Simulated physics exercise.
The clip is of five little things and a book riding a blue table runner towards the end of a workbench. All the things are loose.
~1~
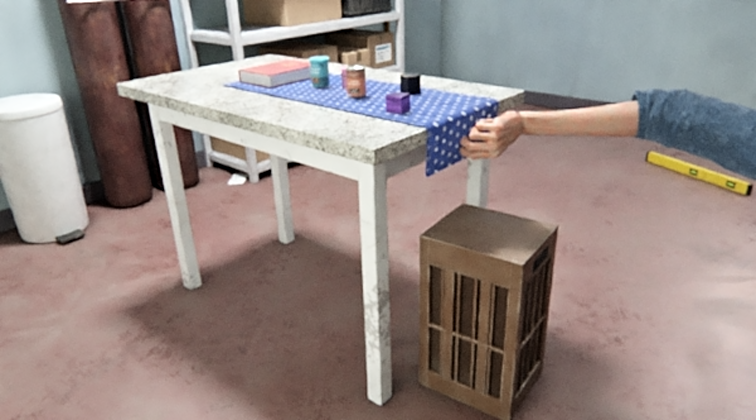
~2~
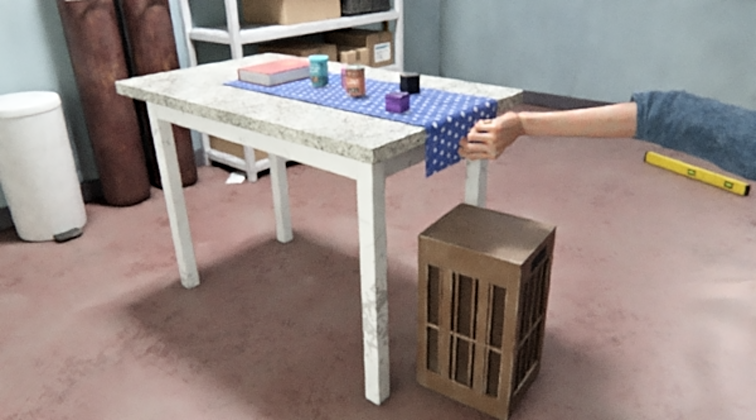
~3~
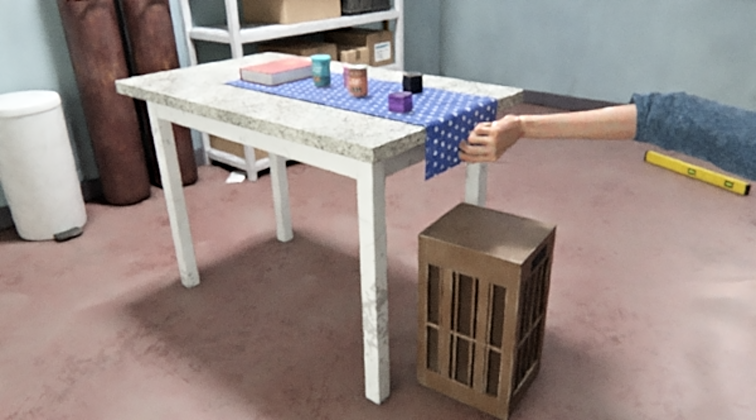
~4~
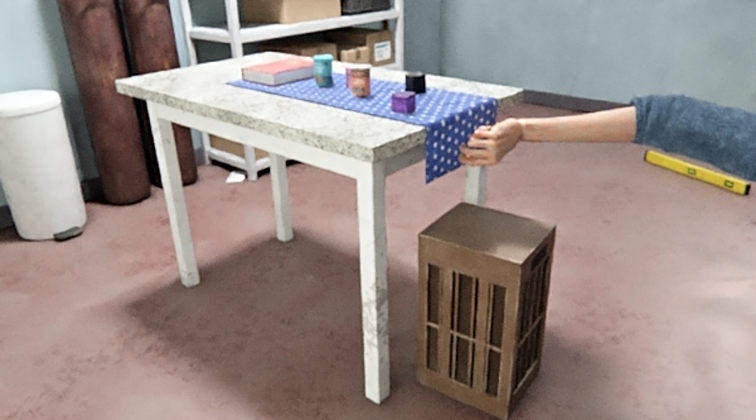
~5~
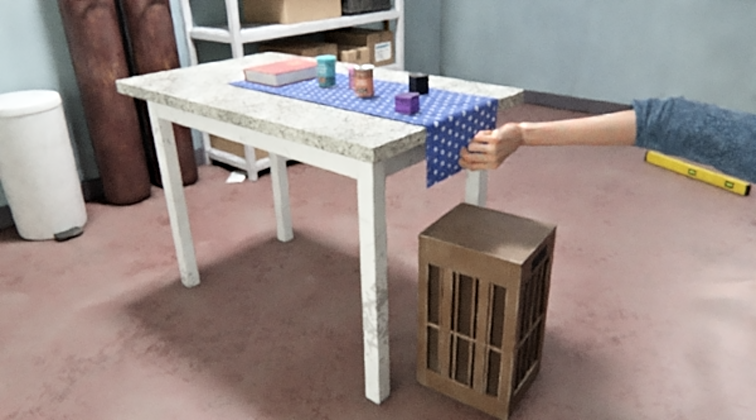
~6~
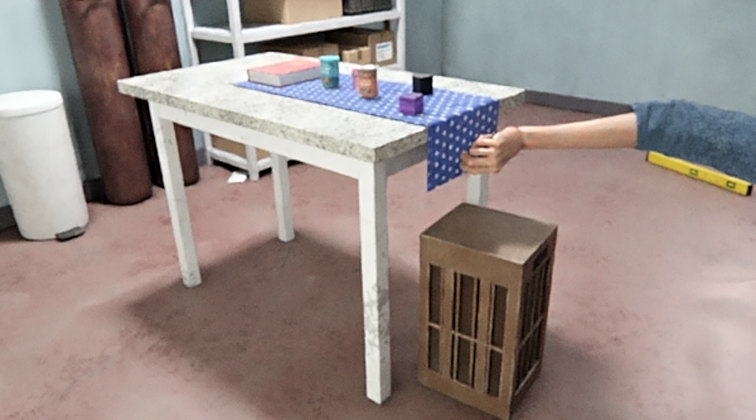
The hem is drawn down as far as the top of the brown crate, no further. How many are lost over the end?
The workbench loses one.
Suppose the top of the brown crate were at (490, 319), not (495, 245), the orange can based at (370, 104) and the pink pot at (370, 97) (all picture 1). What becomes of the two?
The orange can falls; the pink pot falls.
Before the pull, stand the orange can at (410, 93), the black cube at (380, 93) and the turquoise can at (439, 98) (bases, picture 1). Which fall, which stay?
The orange can survives, the black cube remains up, the turquoise can goes over.
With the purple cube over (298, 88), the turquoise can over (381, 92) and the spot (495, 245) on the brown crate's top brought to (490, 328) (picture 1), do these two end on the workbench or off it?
The purple cube does not fall; the turquoise can is carried off.
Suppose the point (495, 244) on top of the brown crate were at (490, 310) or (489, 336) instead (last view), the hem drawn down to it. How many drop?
It would be 3 and 4.
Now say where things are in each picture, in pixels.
Hem (427, 177); purple cube (398, 94); black cube (410, 75); orange can (356, 67); pink pot (350, 68); turquoise can (319, 58); top of the crate (495, 245), in the first frame.
Hem (426, 178); purple cube (397, 94), in the second frame.
Hem (425, 180); black cube (413, 74), in the third frame.
Hem (426, 184); orange can (360, 66); top of the crate (493, 243), in the fourth frame.
Hem (427, 188); pink pot (357, 67), in the fifth frame.
Hem (427, 192); purple cube (411, 95); black cube (423, 75); orange can (367, 67); pink pot (361, 67); turquoise can (329, 58), in the sixth frame.
Soon after, hem near (464, 190); all still up.
Then, hem on the crate; purple cube gone.
At rest, hem on the crate; purple cube gone. The count of fallen things is one.
